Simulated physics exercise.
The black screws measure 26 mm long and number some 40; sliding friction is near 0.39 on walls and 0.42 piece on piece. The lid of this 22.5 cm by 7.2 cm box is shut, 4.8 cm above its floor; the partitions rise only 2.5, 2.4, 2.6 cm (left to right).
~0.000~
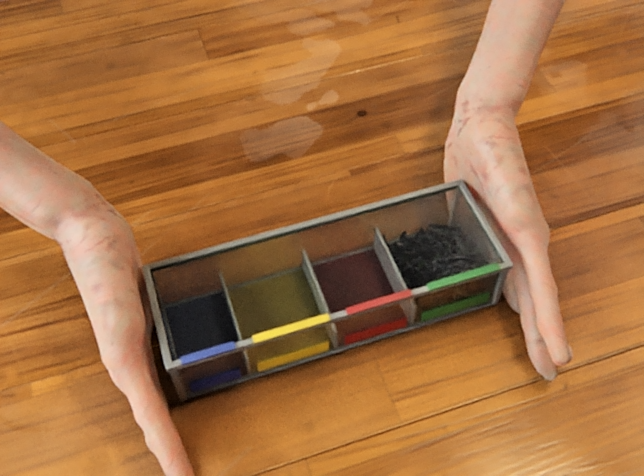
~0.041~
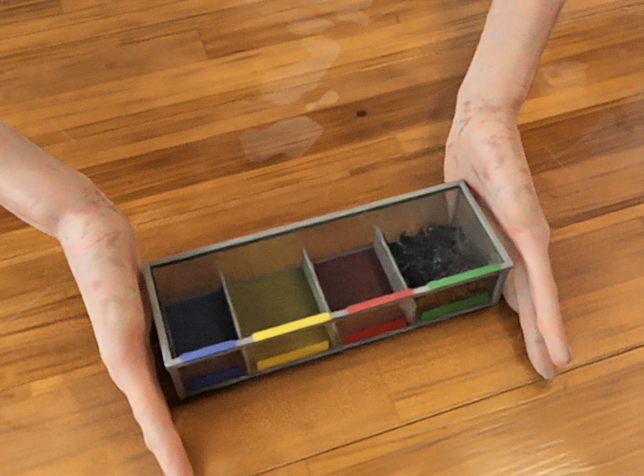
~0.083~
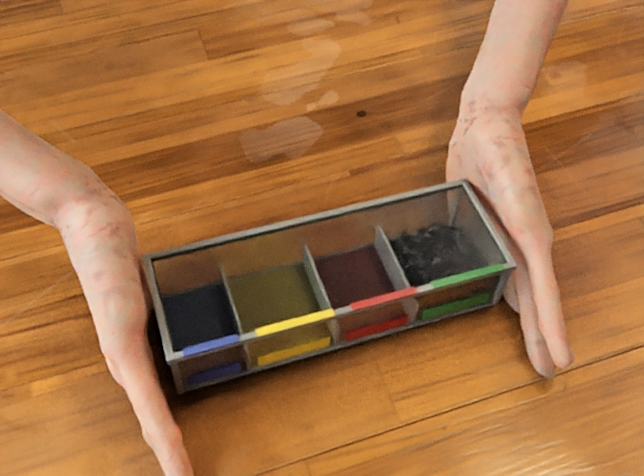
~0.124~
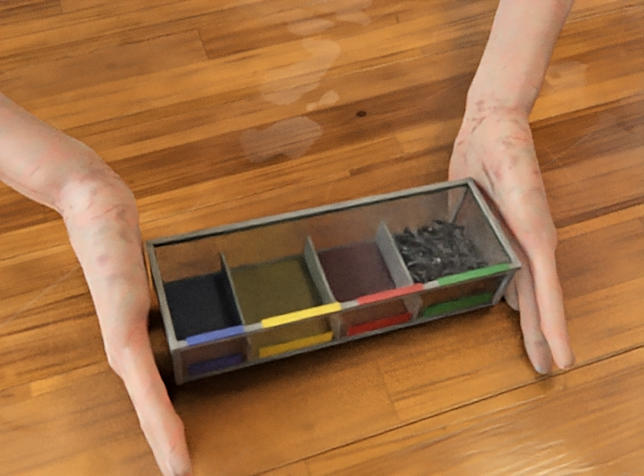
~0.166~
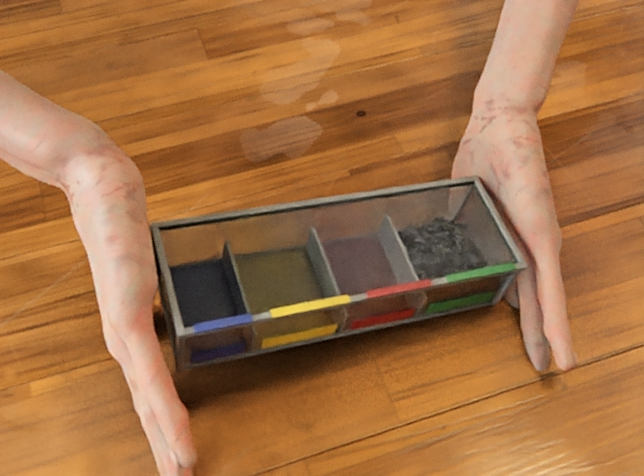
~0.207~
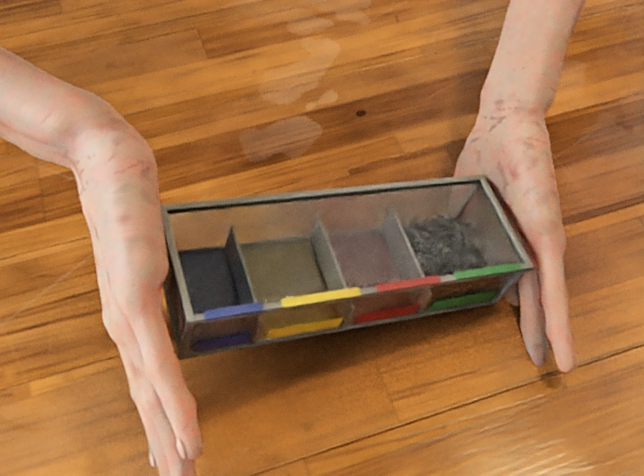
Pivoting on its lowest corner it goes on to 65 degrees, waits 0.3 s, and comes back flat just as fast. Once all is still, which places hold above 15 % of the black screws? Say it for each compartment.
Red no, blue no, green yes, yellow no.
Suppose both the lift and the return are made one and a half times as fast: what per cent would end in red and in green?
In that case red 0, green 100.
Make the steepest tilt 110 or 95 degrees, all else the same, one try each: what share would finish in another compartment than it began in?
Some 0 and 0 per cent.
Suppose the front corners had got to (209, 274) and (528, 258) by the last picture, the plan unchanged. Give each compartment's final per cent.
Red 0; blue 0; green 100; yellow 0.
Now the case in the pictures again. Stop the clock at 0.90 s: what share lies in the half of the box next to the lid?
Roughly 0 per cent.
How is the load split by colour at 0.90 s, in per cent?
Red 0, blue 0, green 100, yellow 0.
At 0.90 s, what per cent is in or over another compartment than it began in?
Some 0 per cent.
After 0.90 s, tilt 65 degrees; green 100 %.
After 1.37 s, tilt 35 degrees; green 100 %.
After 1.91 s, tilt 0 degrees; green 100 %.
At rest (2.4 s), red 0 %, blue 0 %, green 100 %, yellow 0 %.
